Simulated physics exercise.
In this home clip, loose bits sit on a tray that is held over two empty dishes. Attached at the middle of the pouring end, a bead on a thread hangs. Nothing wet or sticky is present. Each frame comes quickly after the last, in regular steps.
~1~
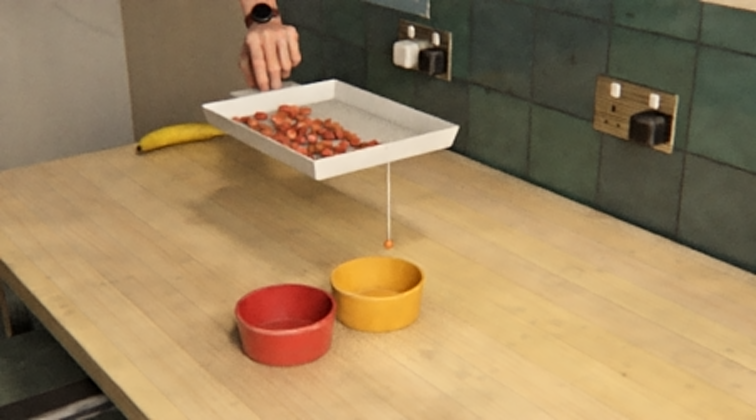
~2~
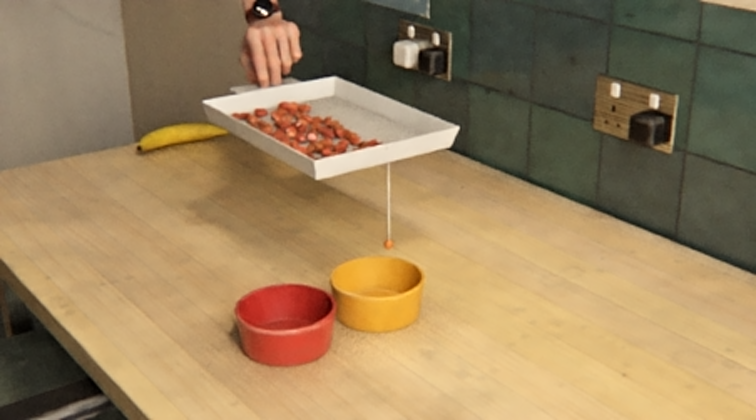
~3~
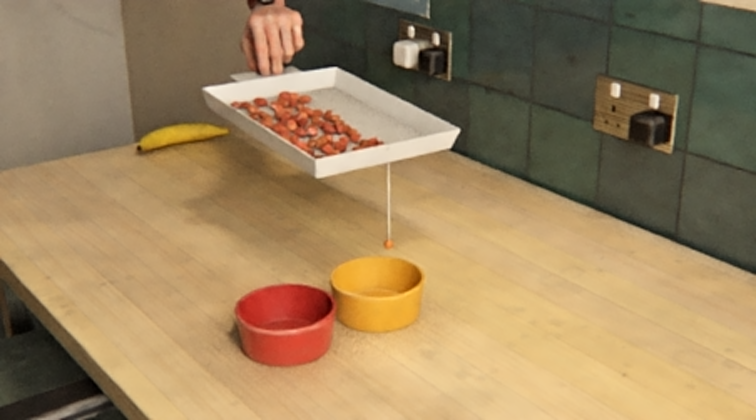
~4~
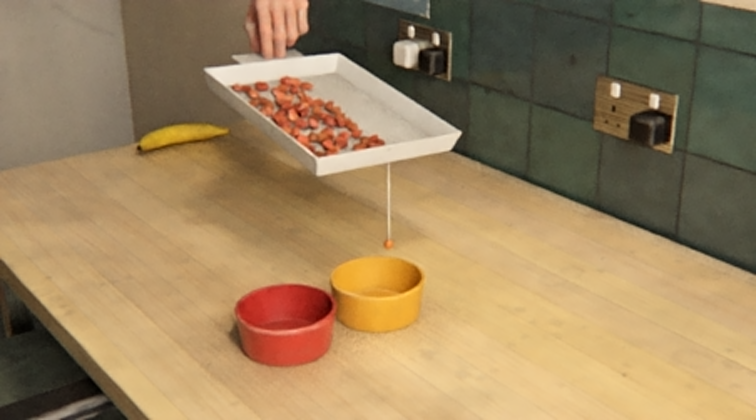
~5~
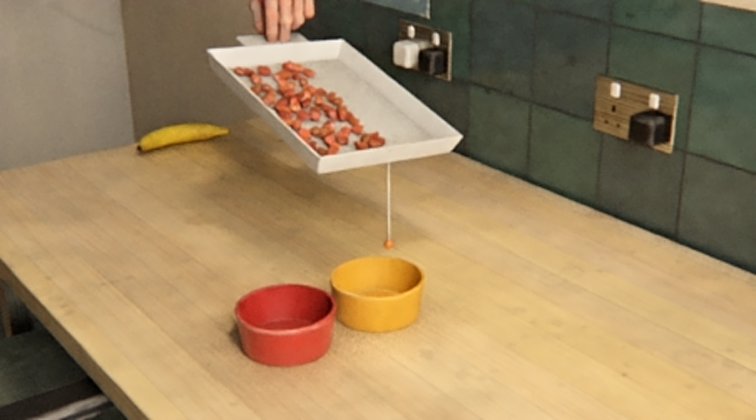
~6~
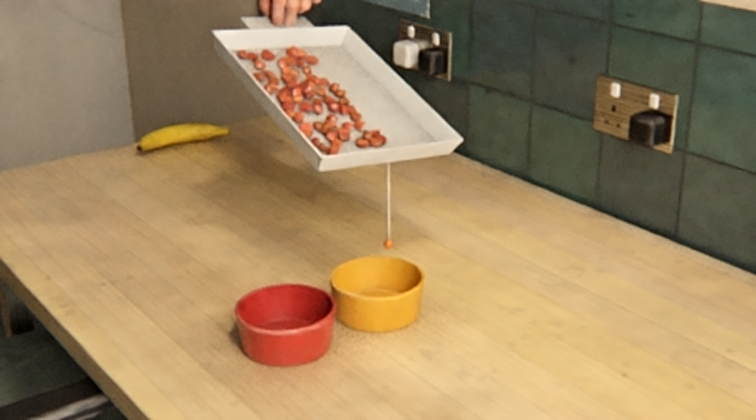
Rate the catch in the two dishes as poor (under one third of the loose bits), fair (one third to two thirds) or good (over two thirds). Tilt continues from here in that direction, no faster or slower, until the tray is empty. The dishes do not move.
Poor.
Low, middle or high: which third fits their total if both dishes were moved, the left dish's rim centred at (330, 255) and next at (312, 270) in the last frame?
Case one, below one third; case two, under a third.
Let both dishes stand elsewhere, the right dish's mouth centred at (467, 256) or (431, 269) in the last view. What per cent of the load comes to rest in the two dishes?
I'd expect some 80 percent, and then some 50 percent.
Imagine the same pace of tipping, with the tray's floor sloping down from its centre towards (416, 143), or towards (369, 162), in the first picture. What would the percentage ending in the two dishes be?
0 %, give or take, and then 70 %.
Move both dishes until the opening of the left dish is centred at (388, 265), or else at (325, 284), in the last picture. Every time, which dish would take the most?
First place: The right-hand one. Second place: The right-hand one.
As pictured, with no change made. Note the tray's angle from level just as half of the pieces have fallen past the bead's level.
Somewhere near 100 degrees, I'd say.
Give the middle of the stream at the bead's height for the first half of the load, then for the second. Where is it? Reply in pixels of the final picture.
I'd say around (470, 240) at first, then around (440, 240).
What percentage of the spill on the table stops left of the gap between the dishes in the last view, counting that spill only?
That's about 0 per cent of the spill.
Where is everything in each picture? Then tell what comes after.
The first frame shows corners of the pouring end near (316, 158) and (451, 126), level; middle of the load near (303, 131), bits of crushed brick; left dish near (312, 341); right dish near (405, 308); bead on its thread near (389, 244).
The second frame shows corners of the pouring end near (317, 158) and (451, 127), level; middle of the load near (303, 129).
The third frame shows corners of the pouring end near (318, 157) and (452, 128), tipped barely, lowest at the right corner; middle of the load near (303, 122).
The fourth frame shows corners of the pouring end near (320, 155) and (453, 131), tipped a little, lowest at the right corner; middle of the load near (305, 112).
The fifth frame shows corners of the pouring end near (322, 154) and (455, 134), tipped clearly, lowest at the right corner; middle of the load near (307, 103).
The sixth frame shows corners of the pouring end near (324, 153) and (455, 137), tipped clearly, lowest at the right corner; middle of the load near (311, 94); left dish near (312, 341); right dish near (405, 308).
Shortly afterwards, tray tipped steeply; all but a few on the tray; only a few in the air.
Next, tray tipped past a quarter turn; near a third on the tray; only a few in the right dish; near half outside both; near a quarter in the air.
Some moments later, tray tipped past a quarter turn; a little in the right dish; all but a few outside both.
In the end, tray tipped past a quarter turn; none at all in the left dish; a little in the right dish; all but a few outside both.
